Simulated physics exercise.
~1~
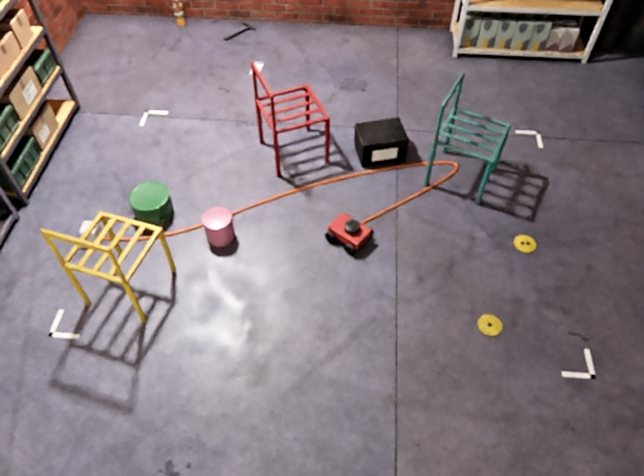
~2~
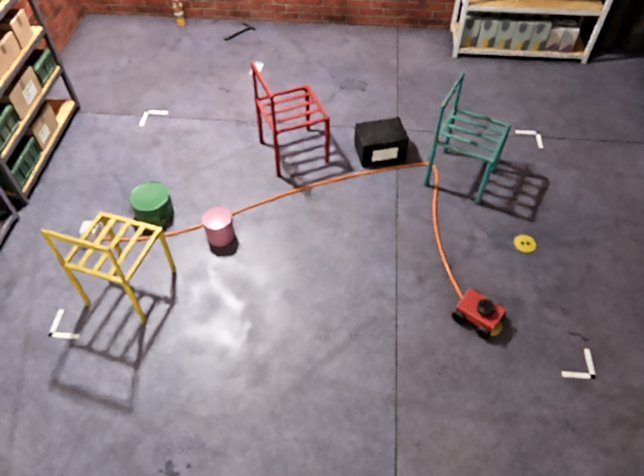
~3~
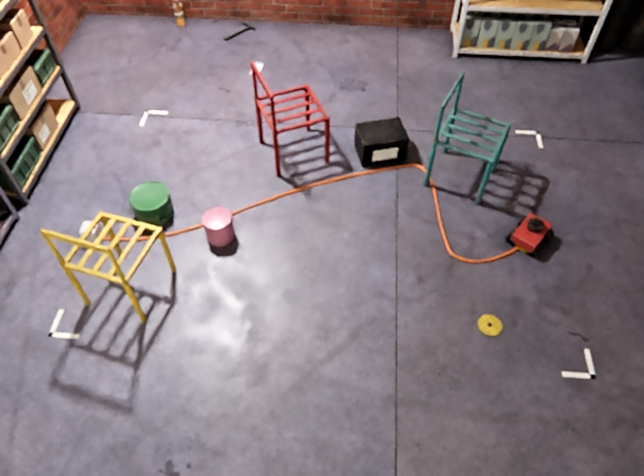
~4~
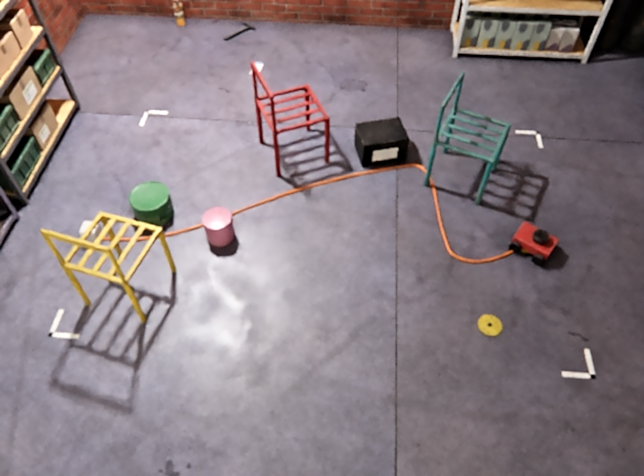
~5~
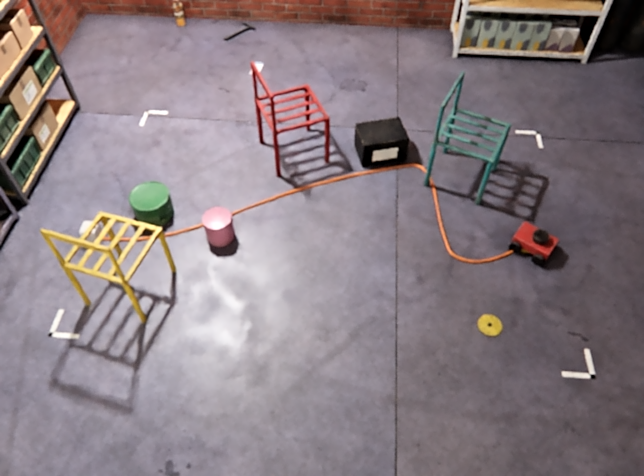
Small red cart trailing an orange cord past chairs and tubs, rolling onto one yellow marker, then another, and stopping there.
